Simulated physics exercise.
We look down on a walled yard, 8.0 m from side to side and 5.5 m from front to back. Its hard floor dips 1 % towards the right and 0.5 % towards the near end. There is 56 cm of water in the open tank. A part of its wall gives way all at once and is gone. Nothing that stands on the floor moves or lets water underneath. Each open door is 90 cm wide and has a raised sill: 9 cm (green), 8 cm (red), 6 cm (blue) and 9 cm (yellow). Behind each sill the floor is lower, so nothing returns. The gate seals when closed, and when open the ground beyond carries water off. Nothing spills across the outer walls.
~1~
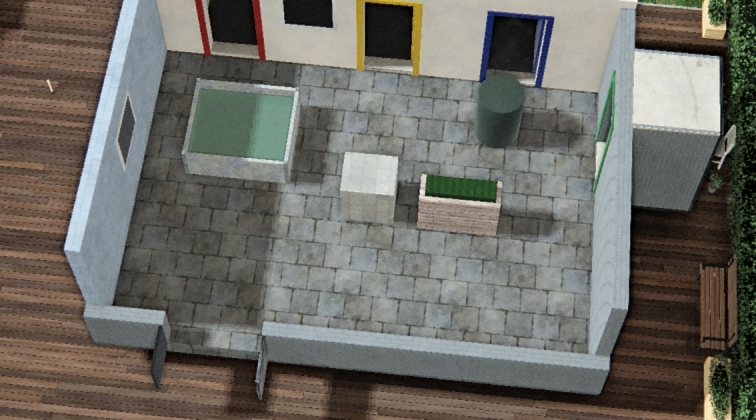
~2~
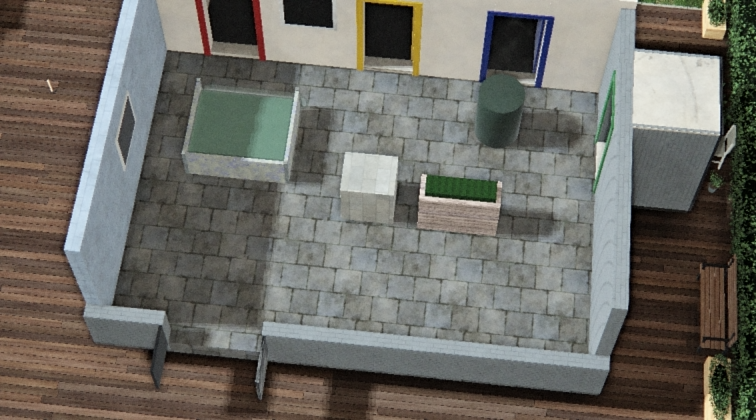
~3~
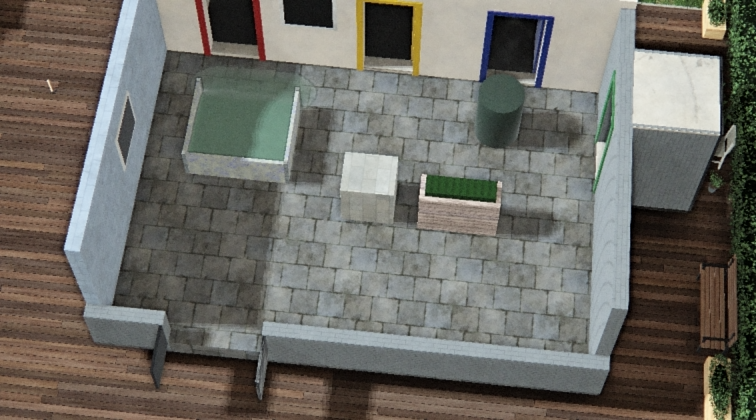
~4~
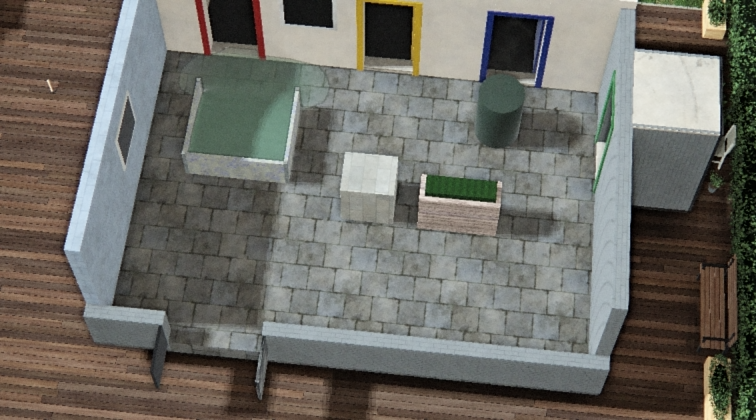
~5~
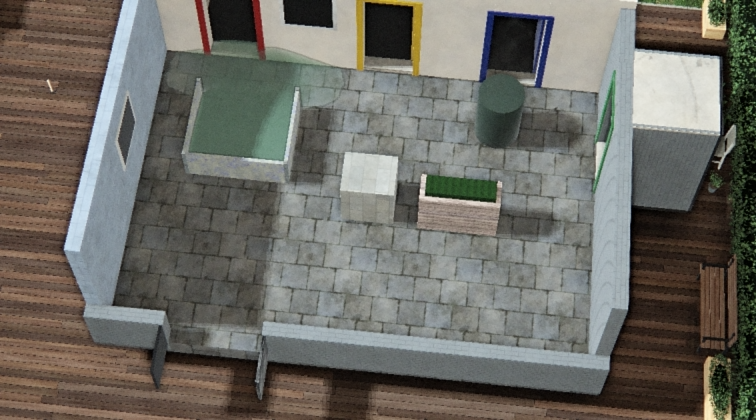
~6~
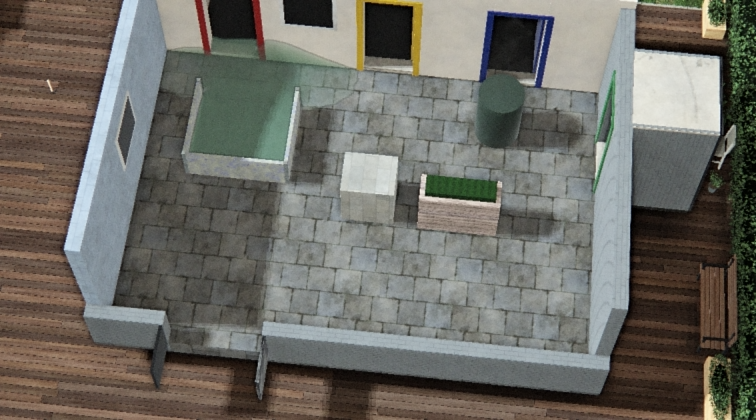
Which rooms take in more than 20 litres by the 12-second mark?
The water let in: At the green door it keeps below the limit; at the red door it goes over the limit; at the blue door it stays under the limit; at the yellow door it does not reach the limit.
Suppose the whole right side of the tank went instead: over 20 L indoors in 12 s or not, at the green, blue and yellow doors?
Against that limit: Green over, blue over, yellow not over.
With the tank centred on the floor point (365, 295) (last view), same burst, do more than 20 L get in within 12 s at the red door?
Then: Red under.
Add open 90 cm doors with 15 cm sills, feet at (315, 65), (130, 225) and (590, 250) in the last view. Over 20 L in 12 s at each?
In turn: Above, not over, not over.
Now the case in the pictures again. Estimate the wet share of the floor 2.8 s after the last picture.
Near 40 per cent is wet.
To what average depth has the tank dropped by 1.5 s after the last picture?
About 14 cm.
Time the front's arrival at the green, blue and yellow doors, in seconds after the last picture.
Arrival: Green 2.8 s, blue 1.3 s, yellow 0.3 s.
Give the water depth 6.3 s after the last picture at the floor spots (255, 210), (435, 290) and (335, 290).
Roughly 0, 0 and 0 cm, in turn.
Then, 0.7 s after the last picture water covers 10 % of the floor and is deepest (36 cm) near (274, 64); green door not reached, red door 32 cm at the sill, 158 L in, blue door not reached, yellow door 7 cm at the sill, 0 L in.
Then, 1.5 s after the last picture water covers 25 % of the floor and is deepest (27 cm) near (167, 54); green door not reached, red door 22 cm at the sill, 265 L in, blue door 3 cm at the sill, 0 L in, yellow door 7 cm at the sill, 0 L in.
Then, 2.8 s after the last picture water covers 40 % of the floor and is deepest (16 cm) near (598, 96); green door 2 cm at the sill, 0 L in, red door 12 cm at the sill, 310 L in, blue door 6 cm at the sill, 0 L in, yellow door 5 cm at the sill, 0 L in.
Then, 6.3 s after the last picture water covers 60 % of the floor and is deepest (10 cm) near (587, 373); green door 4 cm at the sill, 0 L in, red door 6 cm at the sill, 318 L in, blue door 3 cm at the sill, 3 L in, yellow door 3 cm at the sill, 0 L in.
Then, 11.3 s after the last picture water covers 70 % of the floor and is deepest (8 cm) near (587, 373); green door 4 cm at the sill, 0 L in, red door 3 cm at the sill, 318 L in, blue door 2 cm at the sill, 3 L in, yellow door 2 cm at the sill, 0 L in.
